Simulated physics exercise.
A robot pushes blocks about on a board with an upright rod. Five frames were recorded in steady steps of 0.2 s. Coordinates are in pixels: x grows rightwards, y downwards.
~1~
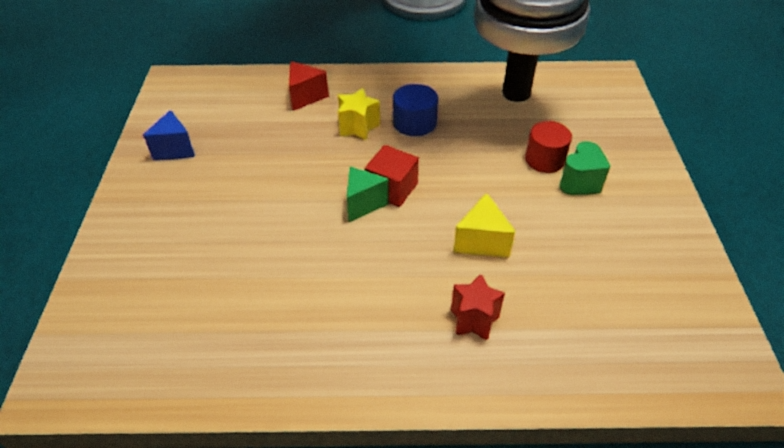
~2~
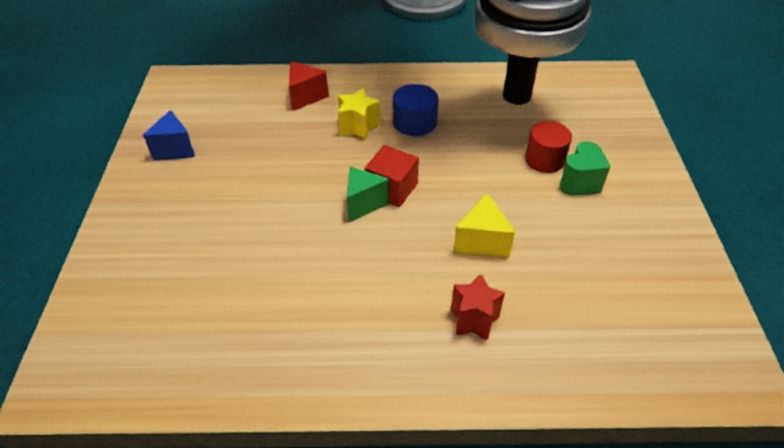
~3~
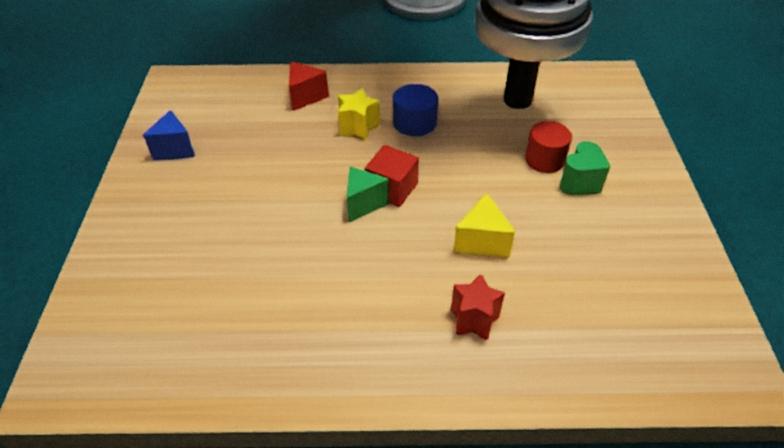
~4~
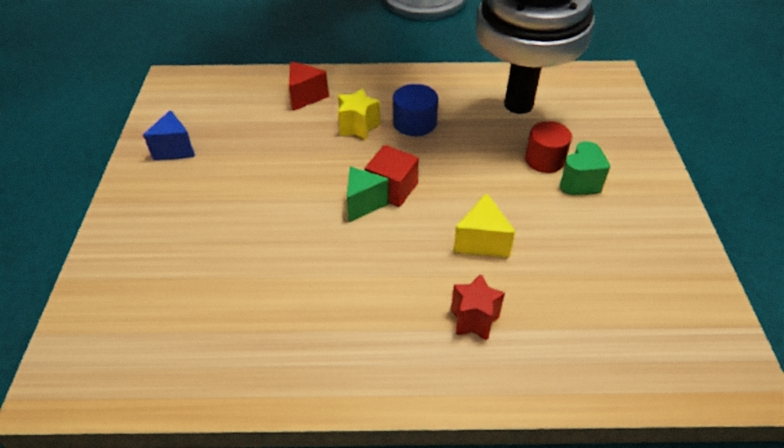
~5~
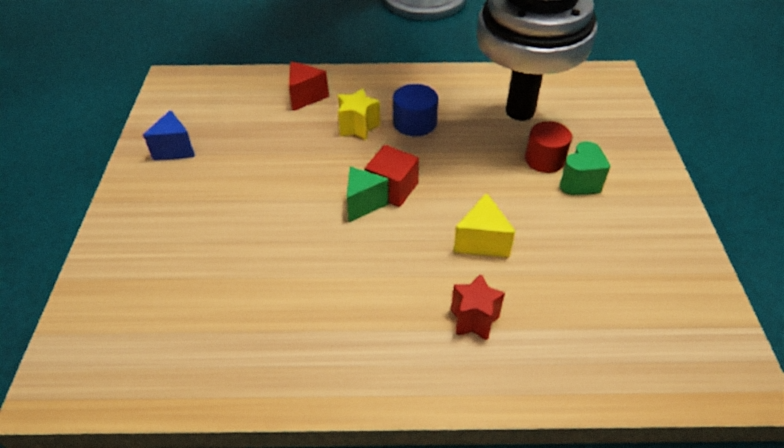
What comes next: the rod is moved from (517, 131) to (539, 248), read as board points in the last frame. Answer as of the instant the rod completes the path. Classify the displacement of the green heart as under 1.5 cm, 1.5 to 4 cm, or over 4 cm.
It shifts by 1.5 to 4 cm.
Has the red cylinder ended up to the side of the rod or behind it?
Yes, I think so.
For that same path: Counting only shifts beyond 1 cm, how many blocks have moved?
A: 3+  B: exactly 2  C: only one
The correct letter is B.
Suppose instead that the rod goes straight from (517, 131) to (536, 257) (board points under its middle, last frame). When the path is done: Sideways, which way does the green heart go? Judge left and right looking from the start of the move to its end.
Left.
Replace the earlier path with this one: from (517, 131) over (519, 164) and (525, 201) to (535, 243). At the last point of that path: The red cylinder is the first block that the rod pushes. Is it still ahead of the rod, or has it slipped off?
I think it loses its spot in front.
On the path given first. One third of the way, rod at (526, 147); red cylinder at (564, 149); green heart at (601, 161).
Two thirds of the way, rod at (534, 186); red cylinder at (570, 165); green heart at (610, 164), turned 25° anticlockwise.
At the end, rod at (544, 229); yellow triangle unmoved; red cylinder at (570, 165); green heart at (610, 164), turned 25° anticlockwise.
